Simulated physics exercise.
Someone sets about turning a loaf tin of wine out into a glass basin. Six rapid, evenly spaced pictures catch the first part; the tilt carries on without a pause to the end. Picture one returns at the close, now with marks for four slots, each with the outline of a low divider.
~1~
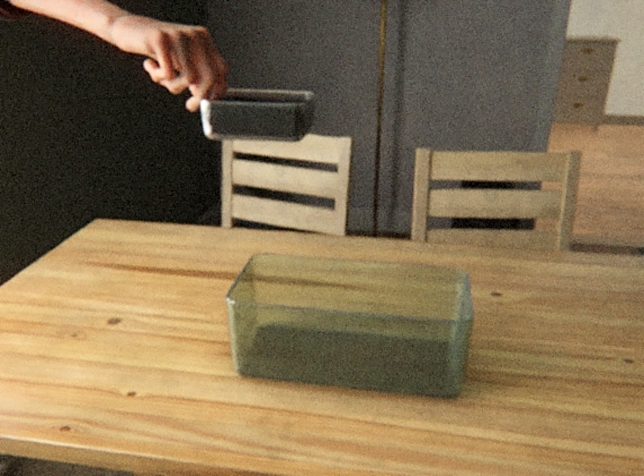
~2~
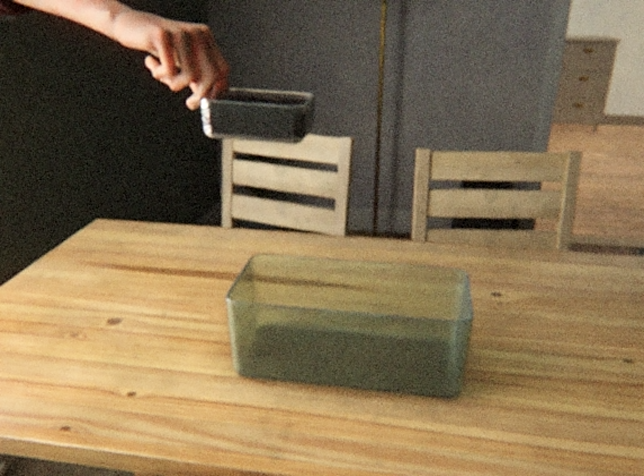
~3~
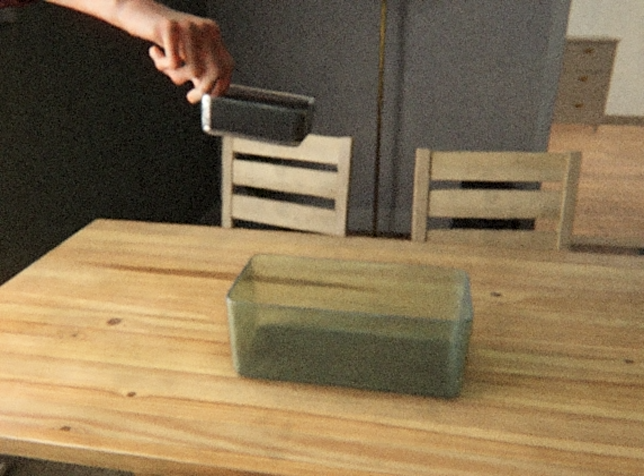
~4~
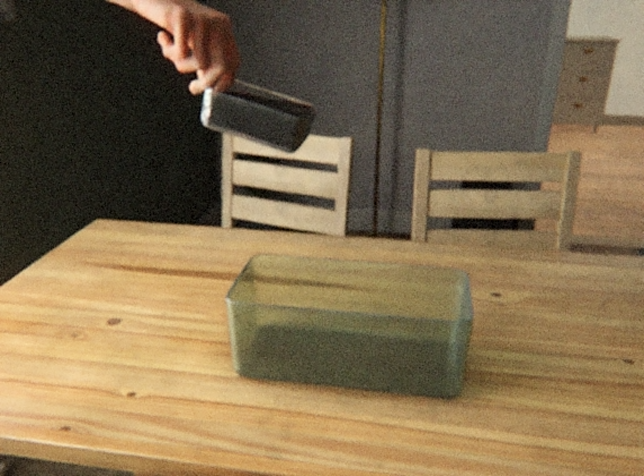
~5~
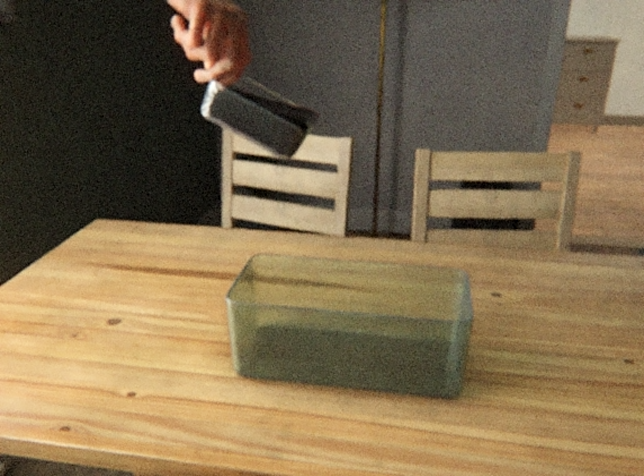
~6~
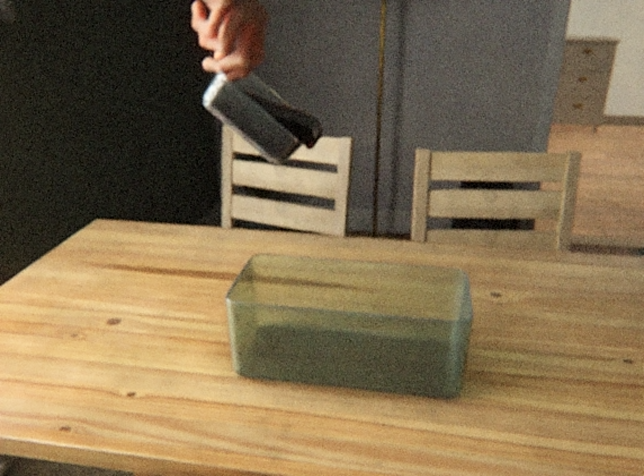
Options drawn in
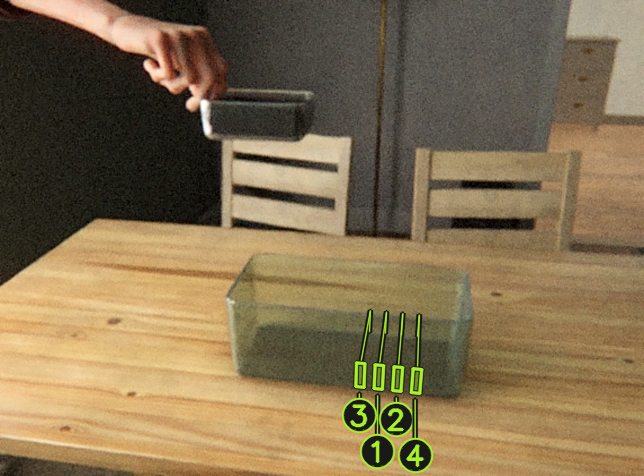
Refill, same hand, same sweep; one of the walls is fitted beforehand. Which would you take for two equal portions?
3.
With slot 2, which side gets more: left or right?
More ends on the left.
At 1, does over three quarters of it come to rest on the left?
Yes.
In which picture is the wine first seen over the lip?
Picture 5.
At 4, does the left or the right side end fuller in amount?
The left side.
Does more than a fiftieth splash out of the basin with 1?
Yes.
In lime, 1 at (377, 395); 2 at (396, 397); 3 at (359, 393); 4 at (415, 399).
For slot 1, about 89 % ends left of the wall and 6 % right of it; 5 % is lost outside.
For slot 2, about 83 % ends left of the wall and 8 % right of it; 9 % is lost outside.
For slot 3, about 47 % ends left of the wall and 49 % right of it; 5 % is lost outside.
For slot 4, about 84 % ends left of the wall and 10 % right of it; 7 % is lost outside.
